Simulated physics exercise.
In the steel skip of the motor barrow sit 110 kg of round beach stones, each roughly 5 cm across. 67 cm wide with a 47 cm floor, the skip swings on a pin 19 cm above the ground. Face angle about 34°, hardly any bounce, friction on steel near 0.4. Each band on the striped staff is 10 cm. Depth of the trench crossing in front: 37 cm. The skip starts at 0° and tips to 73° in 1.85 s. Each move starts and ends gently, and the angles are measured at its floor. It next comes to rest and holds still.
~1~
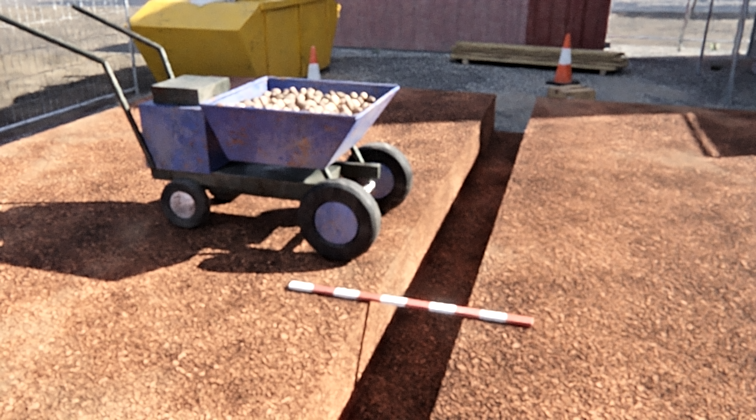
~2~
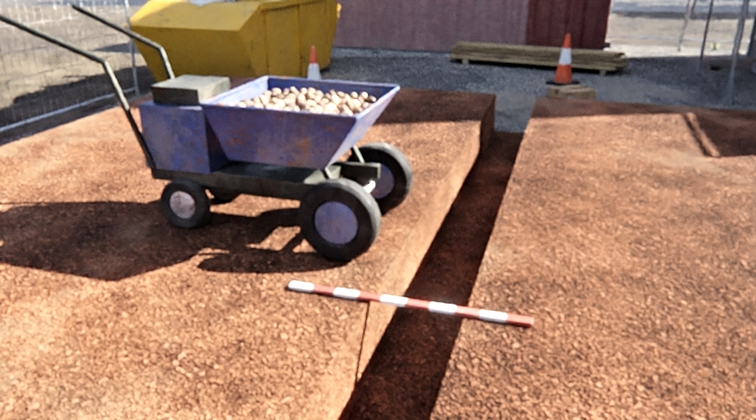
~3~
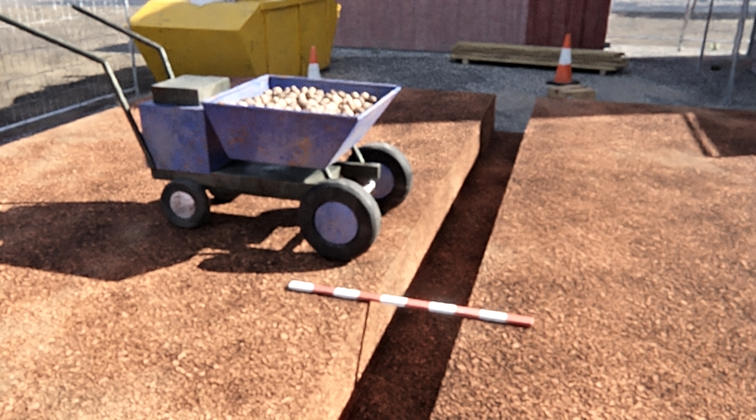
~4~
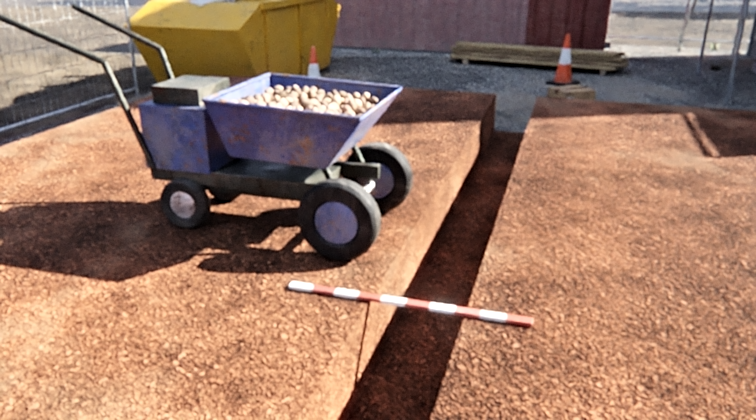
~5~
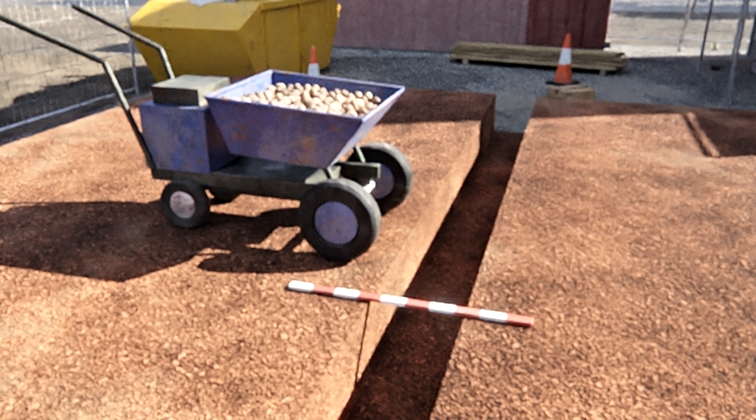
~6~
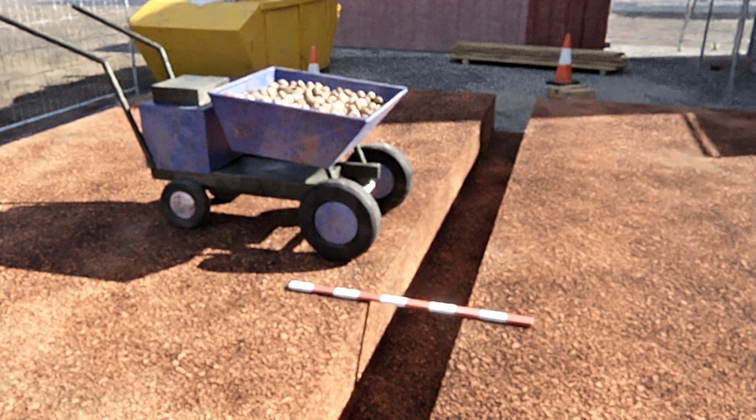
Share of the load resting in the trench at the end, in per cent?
43 per cent.
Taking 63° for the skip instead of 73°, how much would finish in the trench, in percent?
Roughly 55 percent.
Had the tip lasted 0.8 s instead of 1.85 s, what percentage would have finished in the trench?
With that timing, about 30 per cent.
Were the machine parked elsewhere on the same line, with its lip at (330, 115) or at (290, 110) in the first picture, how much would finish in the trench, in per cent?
That gives roughly 75 per cent and roughly 100 per cent.
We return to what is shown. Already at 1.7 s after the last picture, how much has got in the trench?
I'd say near 20 per cent at that time.
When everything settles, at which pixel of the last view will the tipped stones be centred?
Roughly at pixel (504, 248).
Then, 1.1 s after the last picture the floor is at 62°, 97 % in the skip, 3 % in the trench; the foremost stones are at (478, 214).
Then, 1.7 s after the last picture the floor is at 73°, 32 % in the skip, 19 % in the trench, 49 % past the trench; the foremost stones are at (622, 268).
Then, 2.0 s after the last picture the floor is at 73°, 11 % in the skip, 32 % in the trench, 58 % past the trench; the foremost stones are at (682, 274).
Then, 4.0 s after the last picture the floor is at 73°, 0 % in the skip, 43 % in the trench, 57 % past the trench; the foremost stones are at (701, 285).
